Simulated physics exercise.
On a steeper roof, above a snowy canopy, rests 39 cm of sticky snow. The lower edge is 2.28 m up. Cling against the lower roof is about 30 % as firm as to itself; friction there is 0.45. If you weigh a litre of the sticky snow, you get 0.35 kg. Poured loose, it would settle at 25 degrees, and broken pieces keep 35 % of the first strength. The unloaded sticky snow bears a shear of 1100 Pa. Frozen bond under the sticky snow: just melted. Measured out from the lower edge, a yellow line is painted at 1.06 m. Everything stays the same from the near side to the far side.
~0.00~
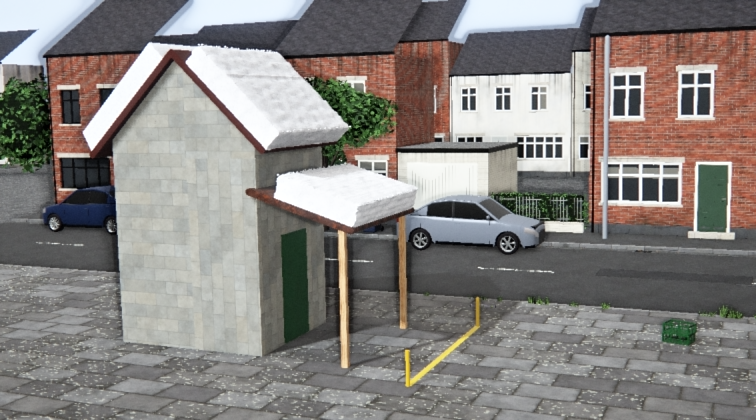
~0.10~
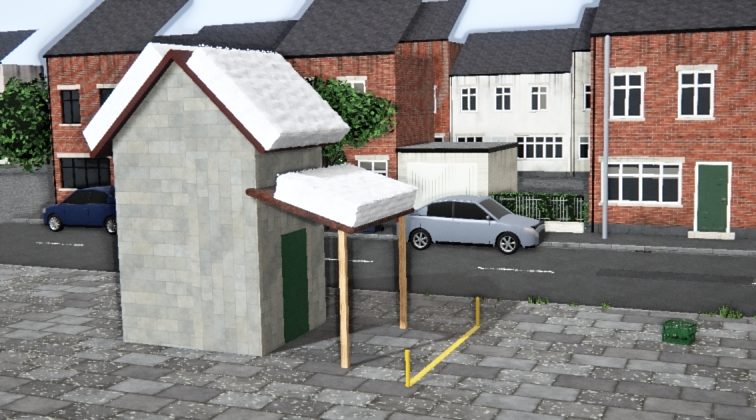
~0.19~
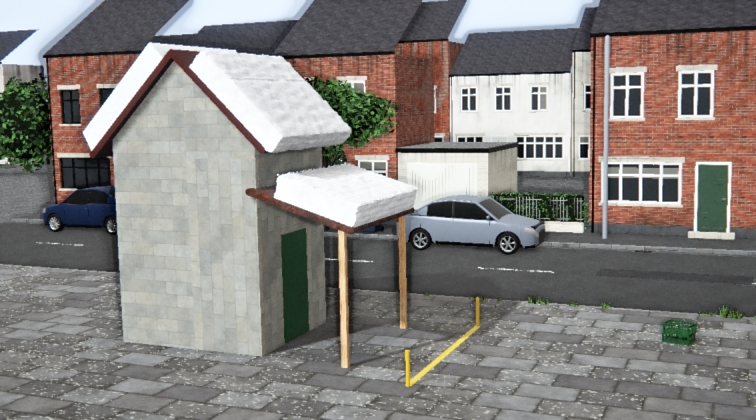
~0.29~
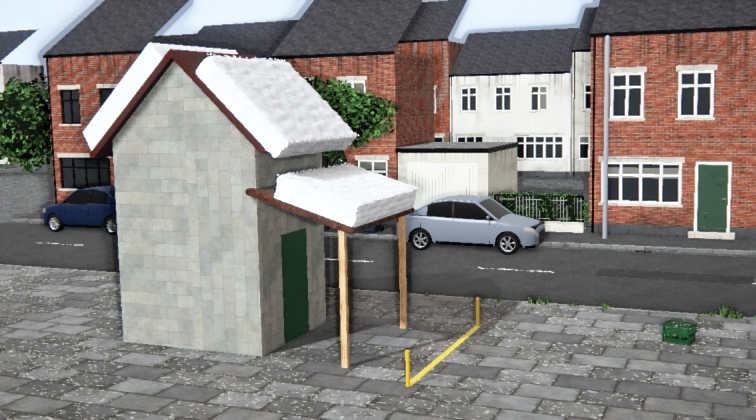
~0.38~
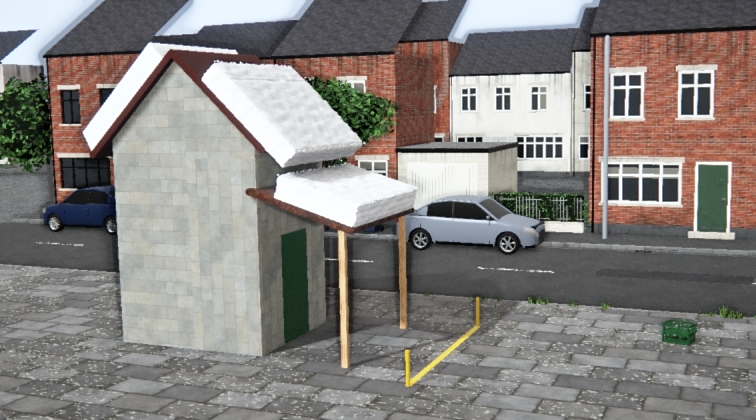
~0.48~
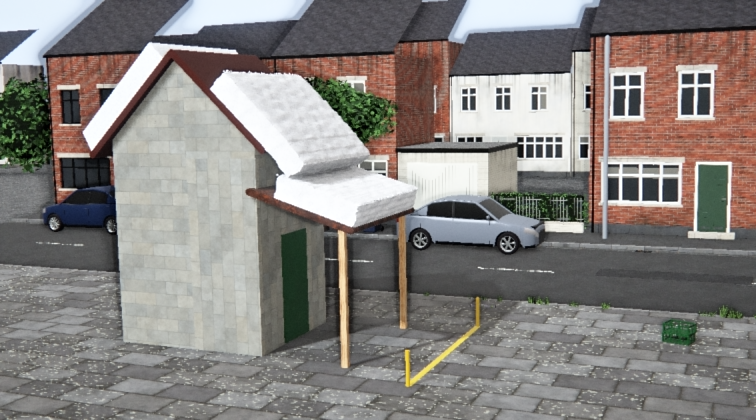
A thick slab of snow slides in one piece down the steep right side of a small stone building's roof, baring the brown surface near the ridge as its lower edge pushes out over the snow-covered canopy below.
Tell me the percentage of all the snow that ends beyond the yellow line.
It comes to about 32 %.
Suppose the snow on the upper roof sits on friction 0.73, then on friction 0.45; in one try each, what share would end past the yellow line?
Roughly 0 per cent first, roughly 12 per cent second.
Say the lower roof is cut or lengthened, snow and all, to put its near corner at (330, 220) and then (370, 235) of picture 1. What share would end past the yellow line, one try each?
Close to 45 % on the first try, close to 25 % on the next.
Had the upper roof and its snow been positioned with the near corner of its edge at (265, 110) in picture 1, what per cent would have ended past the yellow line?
Then about 55 %.
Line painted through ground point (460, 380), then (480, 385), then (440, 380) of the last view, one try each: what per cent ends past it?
One by one: 18 in a hundred, 12 in a hundred, 20 in a hundred.
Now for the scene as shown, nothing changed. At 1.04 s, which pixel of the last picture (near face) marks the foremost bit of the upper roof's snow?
You'll find it somewhere near (366, 190) on the near face.
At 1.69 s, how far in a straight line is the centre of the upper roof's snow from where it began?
I'd say close to 3.4 m.
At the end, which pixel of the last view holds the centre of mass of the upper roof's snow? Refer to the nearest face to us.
(395, 291) or thereabouts.
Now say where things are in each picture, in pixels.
The first frame shows leading edge of the sticky snow at (266, 124).
The second frame shows leading edge of the sticky snow at (267, 147), its middle shifted 2.6 cm, 1 % of it past the upper edge, in one piece.
The third frame shows leading edge of the sticky snow at (270, 129), its middle shifted 10 cm, 6 % of it past the upper edge, in one piece.
The fourth frame shows leading edge of the sticky snow at (275, 142), its middle shifted 23 cm, 12 % of it past the upper edge, in one piece.
The fifth frame shows leading edge of the sticky snow at (282, 140), its middle shifted 41 cm, 22 % of it past the upper edge, in one piece.
The sixth frame shows leading edge of the sticky snow at (291, 155), its middle shifted 65 cm, 34 % of it past the upper edge, in one piece.
After 1.04 s, none is below the lower edge and 0 % is past the line.
After 1.69 s, 50 % is below the lower edge and 15 % is past the line.
After 2.35 s, 58 % is below the lower edge and 31 % is past the line.
After 3.00 s, 58 % is below the lower edge and 32 % is past the line.
After 3.10 s, at the end, 58 % is below the lower edge and 32 % is past the line.
